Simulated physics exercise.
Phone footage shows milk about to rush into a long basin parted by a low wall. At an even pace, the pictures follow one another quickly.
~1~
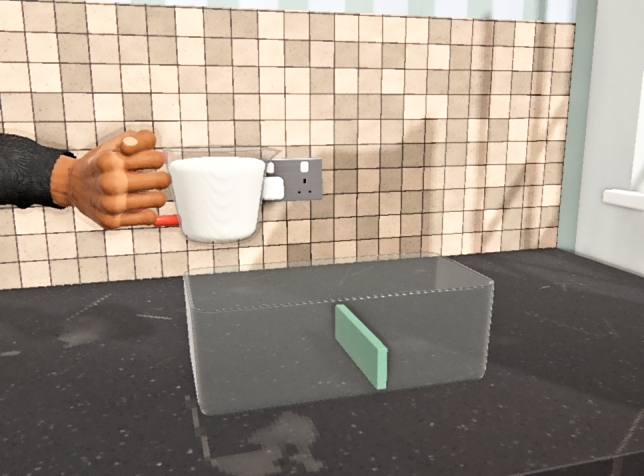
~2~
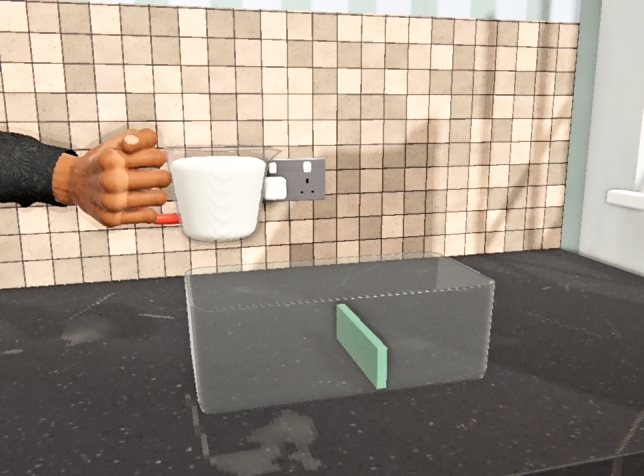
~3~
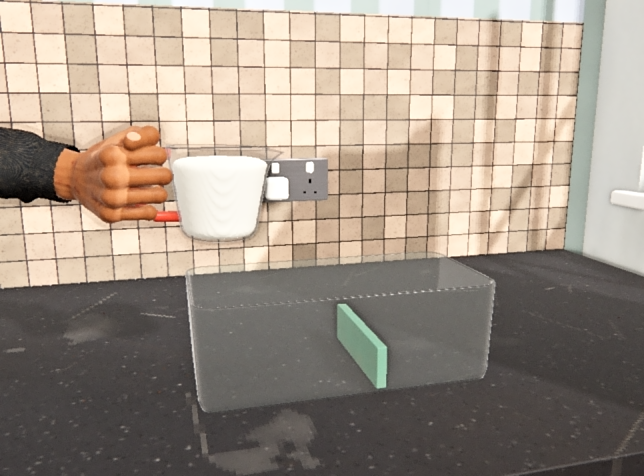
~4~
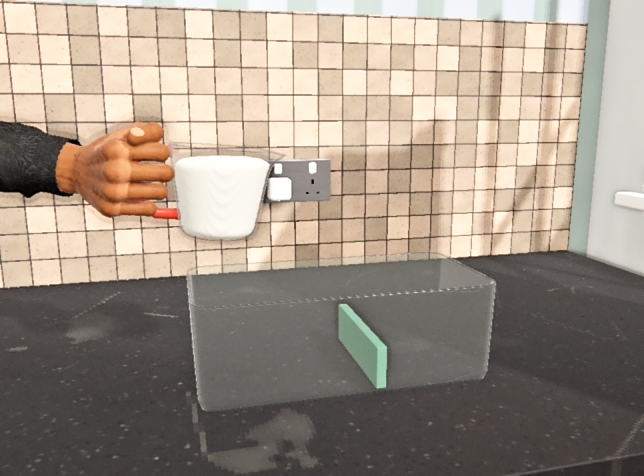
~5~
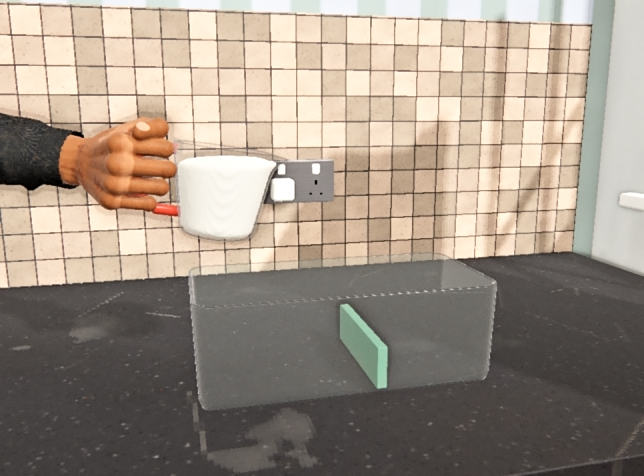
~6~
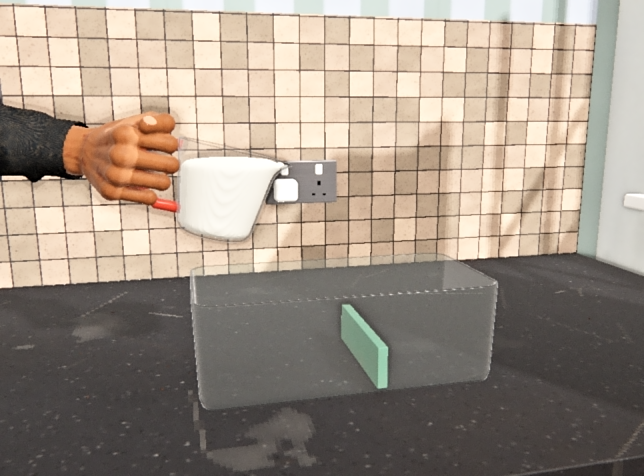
At first, a hand at the left holds a white cup-like container nearly level above a clear long basin with a low green wall inside, before a tiled backdrop. The container then tilts gradually to the right, its spout dipping slightly as the hand turns with it, while the basin stays still.
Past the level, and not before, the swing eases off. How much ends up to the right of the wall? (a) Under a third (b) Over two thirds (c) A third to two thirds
a.
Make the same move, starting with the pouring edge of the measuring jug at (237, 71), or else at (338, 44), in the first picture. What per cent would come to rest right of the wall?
You'd see around 5 per cent, and then around 90 per cent.
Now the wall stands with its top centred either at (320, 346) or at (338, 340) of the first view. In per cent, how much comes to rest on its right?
In turn some 70 and 35 in a hundred.
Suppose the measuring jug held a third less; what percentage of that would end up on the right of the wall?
It comes to around 5 percent.
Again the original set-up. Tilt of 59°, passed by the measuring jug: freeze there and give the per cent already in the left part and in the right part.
You'd find 15 per cent on the left and 0 per cent on the right.
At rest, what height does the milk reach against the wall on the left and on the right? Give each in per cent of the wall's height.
The left part 30 per cent, the right part 0.
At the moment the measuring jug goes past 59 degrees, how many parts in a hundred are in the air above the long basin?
Something like 15 per cent of it.
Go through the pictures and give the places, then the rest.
In the first picture, tilt 0°; pouring edge (282, 149); surface from (168, 163) to (264, 161); the long basin's rim runs from (188, 291) to (463, 268); the wall's top is at (359, 326).
In the second picture, tilt 1°; pouring edge (282, 149); surface from (171, 162) to (265, 160).
In the third picture, tilt 2°; pouring edge (284, 151); surface from (172, 162) to (265, 161).
In the fourth picture, tilt 5°; pouring edge (286, 154); surface from (174, 162) to (269, 161).
In the fifth picture, tilt 9°; pouring edge (289, 158); surface from (178, 162) to (274, 162).
In the sixth picture, tilt 14°; pouring edge (293, 164); surface from (182, 162) to (282, 163).
A moment on, the measuring jug is tipped part way and 68 per cent is still to pour, 16 is left of the wall and 0 right of it.
Next, the measuring jug is tipped on its side and 18 per cent is still to pour, 72 is left of the wall and 0 right of it.
Then the measuring jug is tipped on its side and 1 per cent is still to pour, 95 is left of the wall and 3 right of it.
Later the measuring jug is tipped on its side and 0 per cent is still to pour, 96 is left of the wall and 3 right of it.
At rest 96 per cent lies left of the wall, 3 right of it and 1 outside.
